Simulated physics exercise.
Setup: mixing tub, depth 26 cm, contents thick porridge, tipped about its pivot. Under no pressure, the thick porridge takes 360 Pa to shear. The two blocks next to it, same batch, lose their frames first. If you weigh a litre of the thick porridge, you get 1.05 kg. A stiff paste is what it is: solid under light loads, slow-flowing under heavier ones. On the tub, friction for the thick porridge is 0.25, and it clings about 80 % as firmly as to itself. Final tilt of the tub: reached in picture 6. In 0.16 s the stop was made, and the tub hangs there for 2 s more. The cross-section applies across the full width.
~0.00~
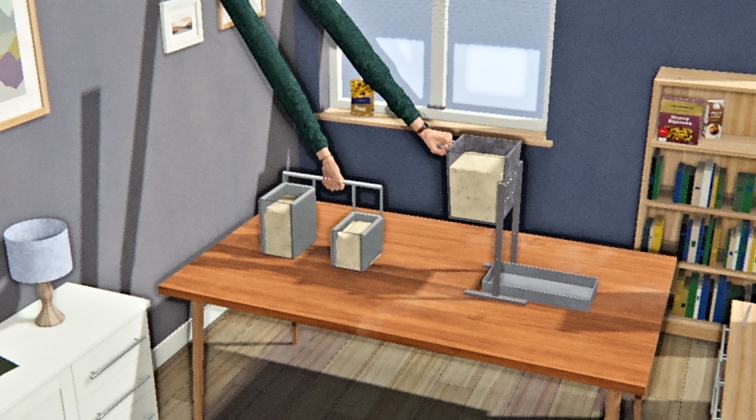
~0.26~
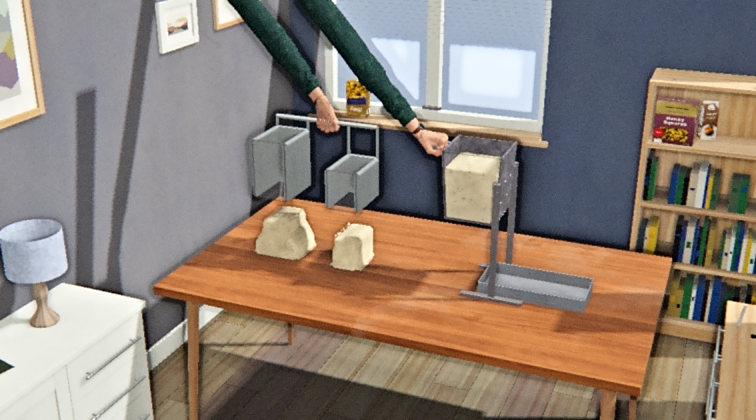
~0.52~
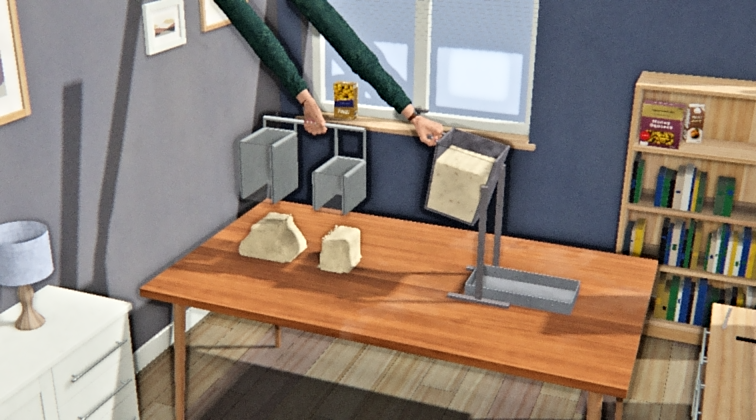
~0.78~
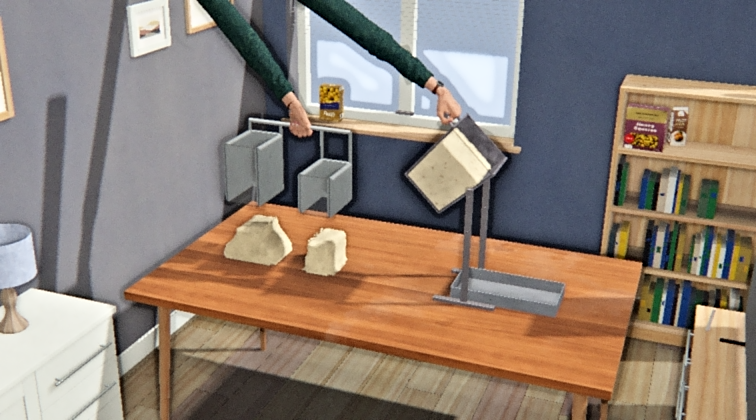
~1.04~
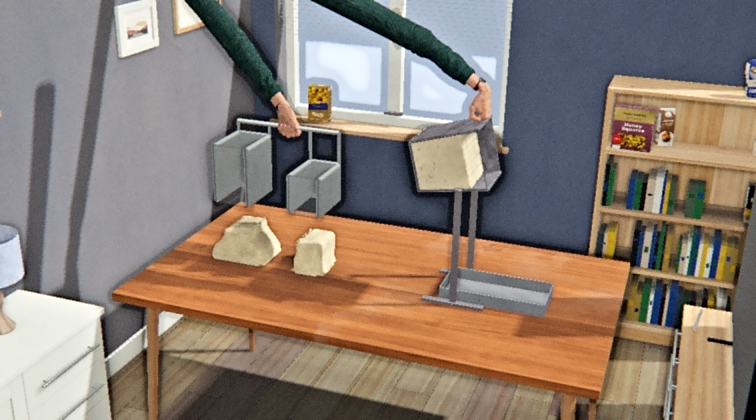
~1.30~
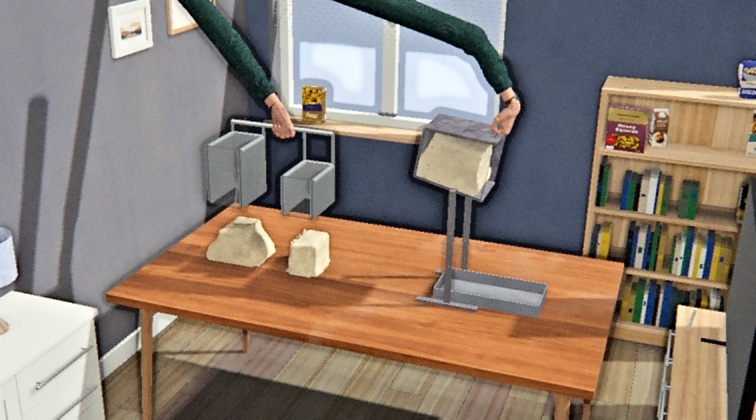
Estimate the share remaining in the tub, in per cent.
I would say roughly 46 per cent remains in the tub.
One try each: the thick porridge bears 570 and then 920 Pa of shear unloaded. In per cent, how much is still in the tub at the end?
Going in order, it's 90 % and then 100 %.
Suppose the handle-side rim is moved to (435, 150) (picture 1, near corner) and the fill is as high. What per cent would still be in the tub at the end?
Some 35 per cent, I reckon.
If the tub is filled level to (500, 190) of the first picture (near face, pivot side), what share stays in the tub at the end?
Then about 85 %.
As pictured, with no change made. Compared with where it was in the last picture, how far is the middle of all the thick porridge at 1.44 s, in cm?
Around 5 centimetres.
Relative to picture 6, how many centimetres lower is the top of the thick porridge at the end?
11 cm.
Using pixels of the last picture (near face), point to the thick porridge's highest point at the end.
Close to pixel (434, 165).
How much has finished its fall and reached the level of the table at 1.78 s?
Down at that time: Approx. 4 %.
By 1.44 s, the tub is at 100 degrees and holds 89 %.
By 1.61 s, the tub is at 100 degrees and holds 61 %.
By 1.78 s, the tub is at 100 degrees and holds 48 %.
By 1.95 s, the tub is at 100 degrees and holds 46 %.
By 3.30 s, at the end, the tub is at 100 degrees and holds 46 %.
